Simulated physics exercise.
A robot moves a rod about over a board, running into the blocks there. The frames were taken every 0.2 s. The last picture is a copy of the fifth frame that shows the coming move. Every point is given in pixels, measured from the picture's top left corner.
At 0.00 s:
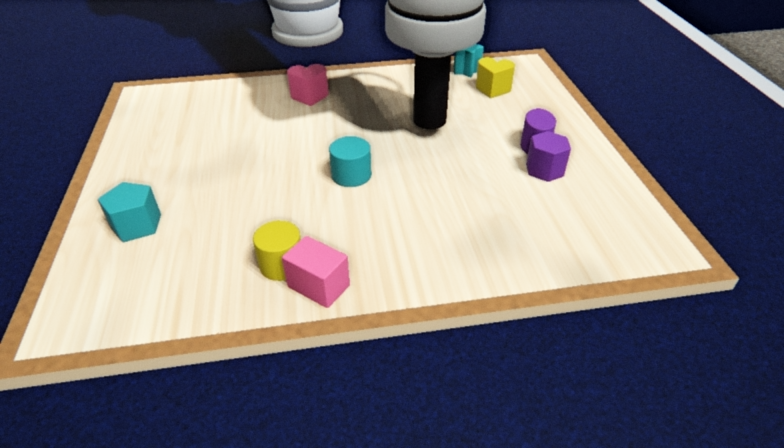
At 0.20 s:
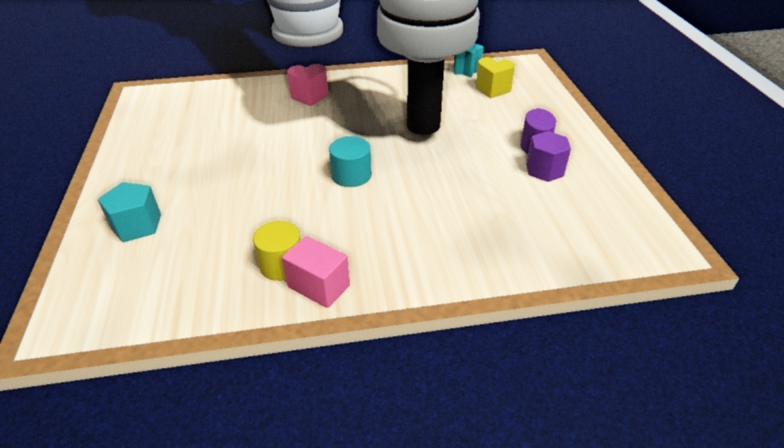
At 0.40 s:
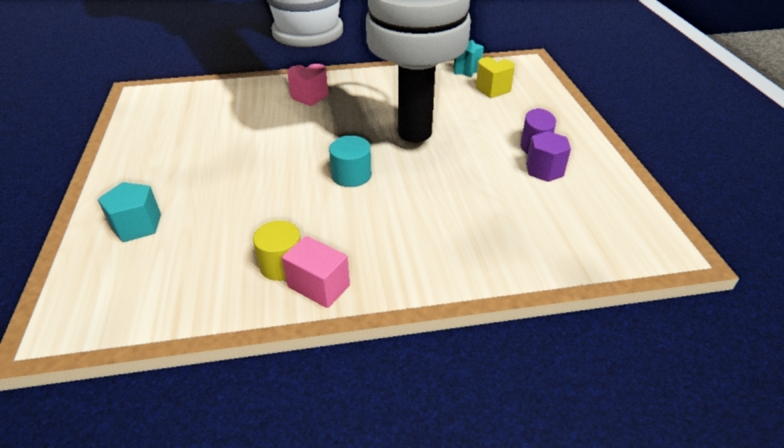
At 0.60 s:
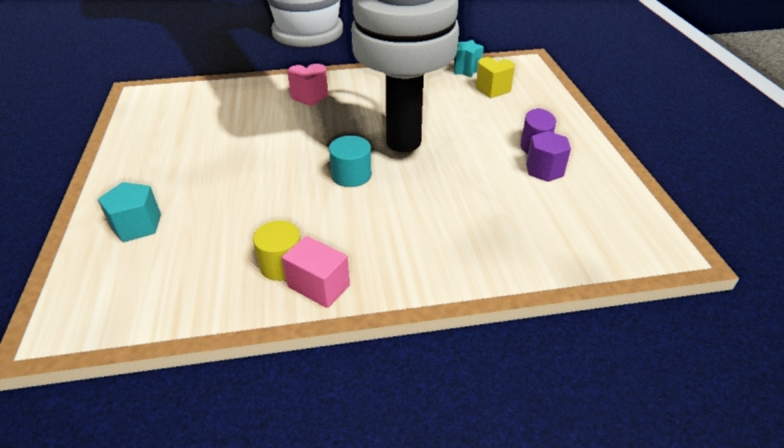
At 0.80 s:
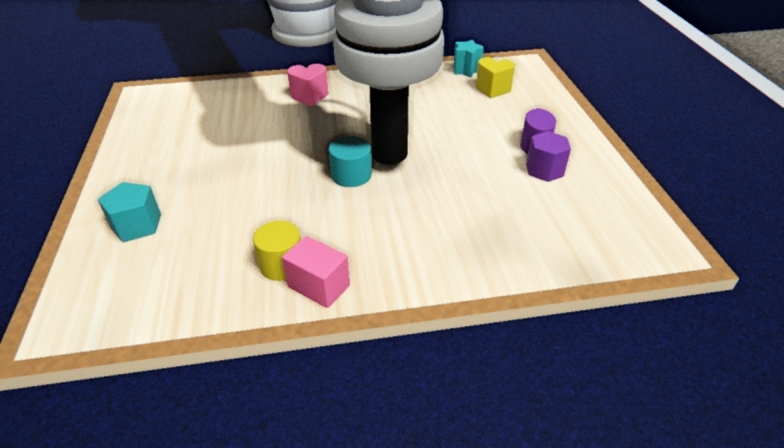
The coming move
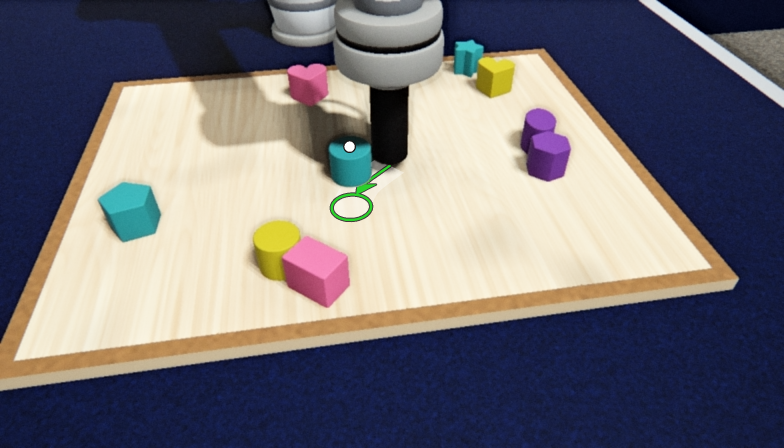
A robot's black rod sliding down and left across a wooden board toward a turquoise cylinder, the scattered coloured blocks staying still.
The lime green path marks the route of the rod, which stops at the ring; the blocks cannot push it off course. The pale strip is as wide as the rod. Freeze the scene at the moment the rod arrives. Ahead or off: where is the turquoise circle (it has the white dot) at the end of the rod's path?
Lost on the way.
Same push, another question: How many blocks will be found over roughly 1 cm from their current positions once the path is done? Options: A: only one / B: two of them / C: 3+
That would be A.
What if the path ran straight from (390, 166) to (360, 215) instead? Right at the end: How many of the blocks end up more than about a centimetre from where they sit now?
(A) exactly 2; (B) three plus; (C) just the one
It's C.
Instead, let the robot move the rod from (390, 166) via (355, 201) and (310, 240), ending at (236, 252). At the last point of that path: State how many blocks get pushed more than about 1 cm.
Shifted over 1 cm: Two.
The line goes from (390, 166) by way of (365, 183) to (351, 207); the dot is on the turquoise circle.
On the path given first. Halfway along, rod (364, 173); turquoise circle (322, 155).
At the end, rod (351, 195); turquoise circle (317, 156).
